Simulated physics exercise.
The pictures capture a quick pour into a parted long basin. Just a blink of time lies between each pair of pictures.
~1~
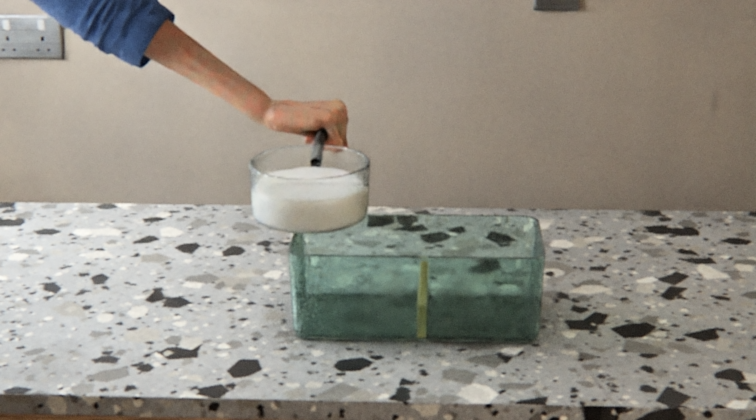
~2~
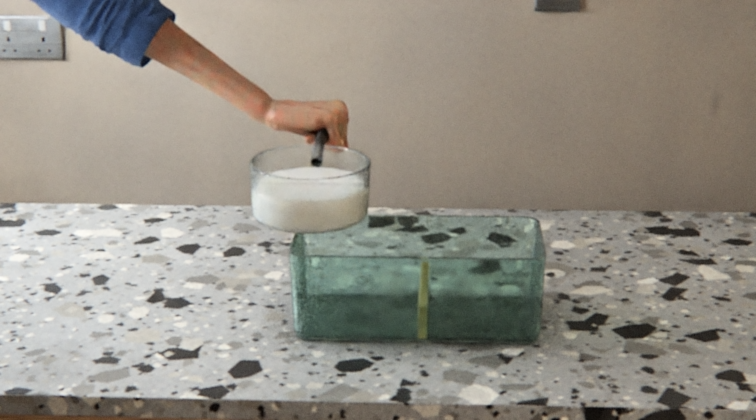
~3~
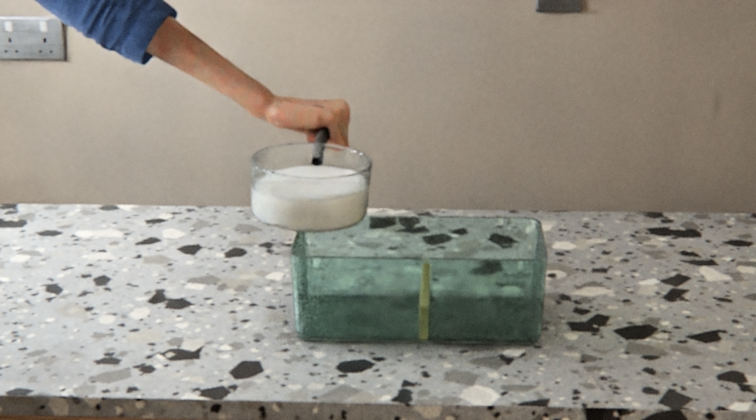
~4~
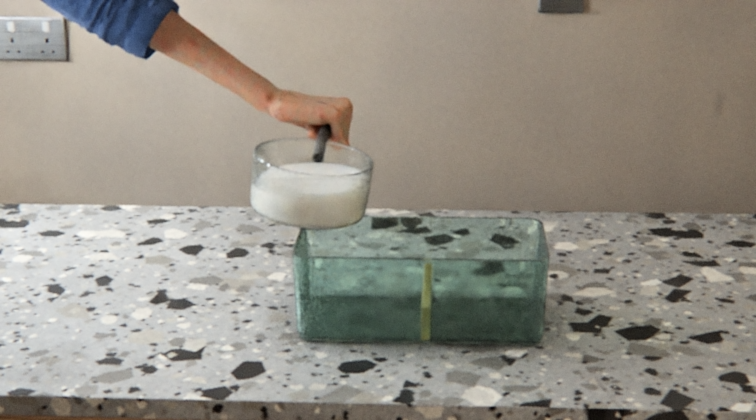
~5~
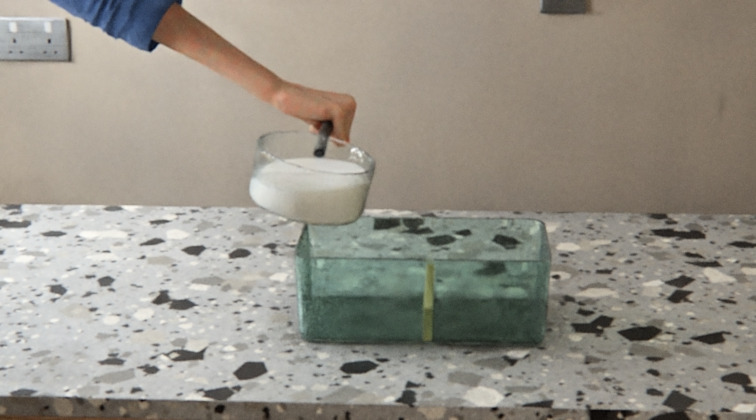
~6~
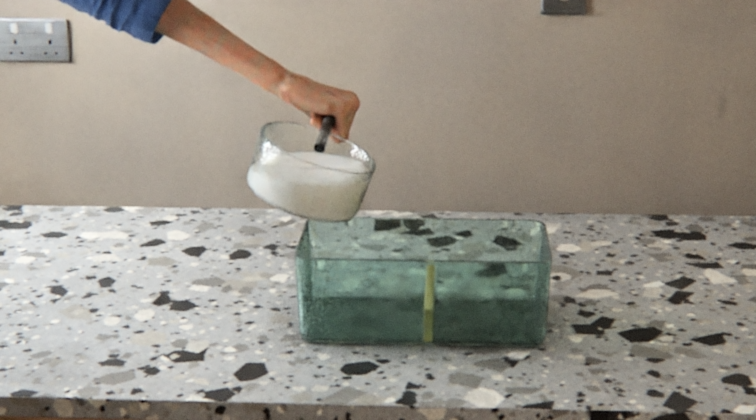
A hand held a clear glass bowl of white contents by its dark handle above the left end of a divided, greenish glass basin, then gradually tilted it down toward the right.
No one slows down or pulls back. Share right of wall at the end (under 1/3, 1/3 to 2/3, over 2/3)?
Over 2/3.
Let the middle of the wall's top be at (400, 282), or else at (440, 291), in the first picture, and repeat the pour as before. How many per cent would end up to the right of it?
It works out to around 85 per cent for the first and around 55 per cent for the second.
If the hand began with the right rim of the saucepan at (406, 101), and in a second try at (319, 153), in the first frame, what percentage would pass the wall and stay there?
Roughly 60 % and 20 %.
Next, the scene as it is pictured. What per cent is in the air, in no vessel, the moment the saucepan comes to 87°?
45 %.
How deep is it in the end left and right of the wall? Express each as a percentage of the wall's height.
On the left it is 10 per cent, on the right 60.
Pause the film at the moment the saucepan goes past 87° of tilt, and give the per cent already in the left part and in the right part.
The left part gets 5 percent; the right part gets 5 percent.
A moment on, the saucepan is tipped on its side and 49 per cent is still to pour, 3 is left of the wall and 3 right of it.
Next, the saucepan is tipped right over and 3 per cent is still to pour, 8 is left of the wall and 76 right of it.
Then the saucepan is tipped right over and 0 per cent is still to pour, 16 is left of the wall and 81 right of it.
Later the saucepan is tipped right over and 0 per cent is still to pour, 16 is left of the wall and 80 right of it.
In the end 16 per cent lies left of the wall, 80 right of it and 3 outside.
